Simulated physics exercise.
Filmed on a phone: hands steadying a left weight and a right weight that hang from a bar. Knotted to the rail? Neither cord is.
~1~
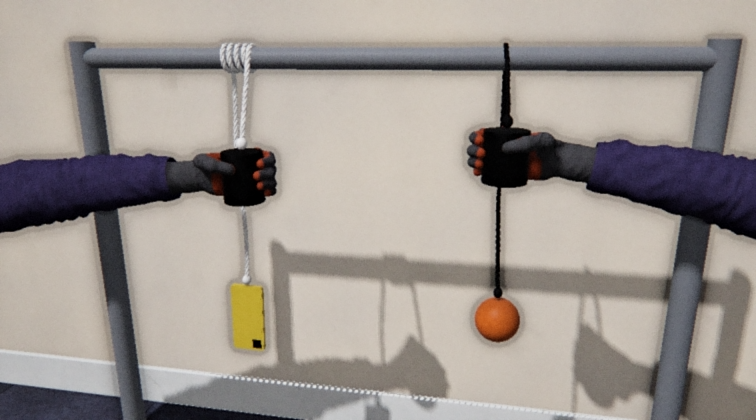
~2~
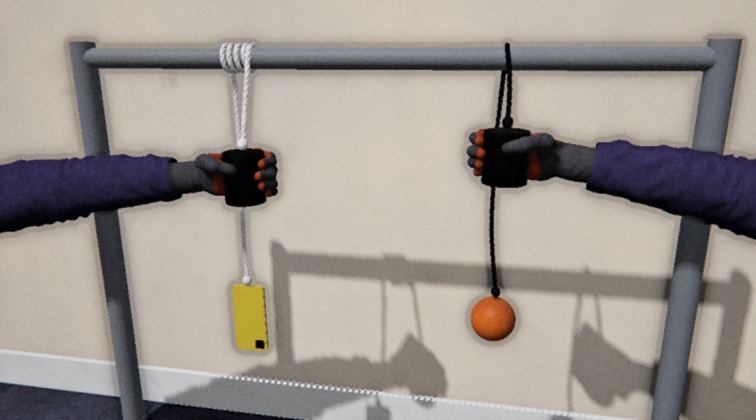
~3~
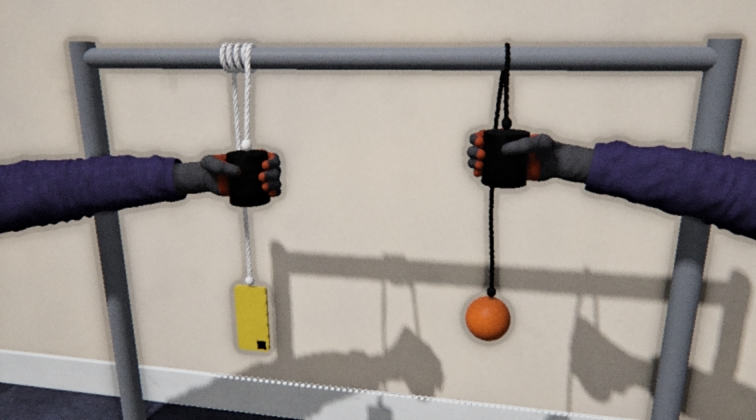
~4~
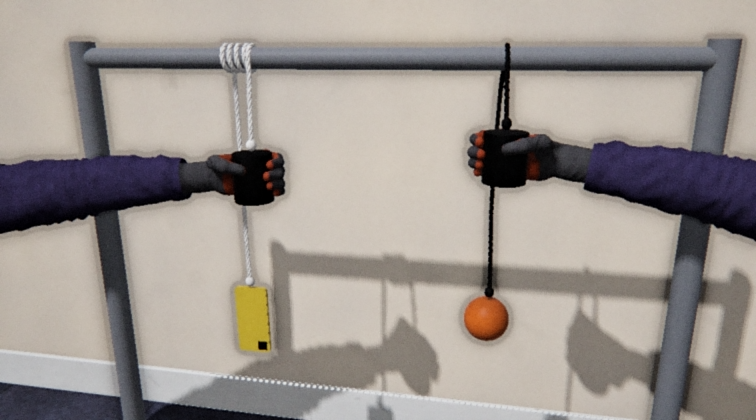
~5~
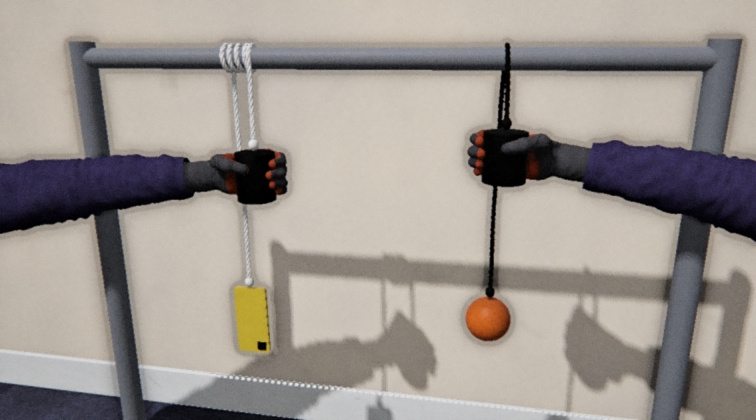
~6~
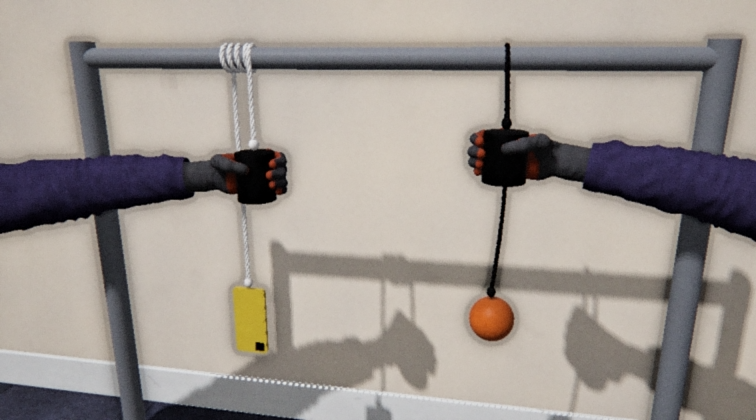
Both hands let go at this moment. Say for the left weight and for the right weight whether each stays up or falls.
Here is how it goes: The left weight stays up; the right weight falls.
Then, 0.40 s later than the last view, left weight in the air near (255, 172); right weight dropping near (492, 340).
Then, 0.74 s later than the last view, left weight in the air near (254, 169); right weight on the floor.
Finally, left weight in the air near (255, 170); right weight on the floor. The left weight is held and the right weight pulls its rope through.
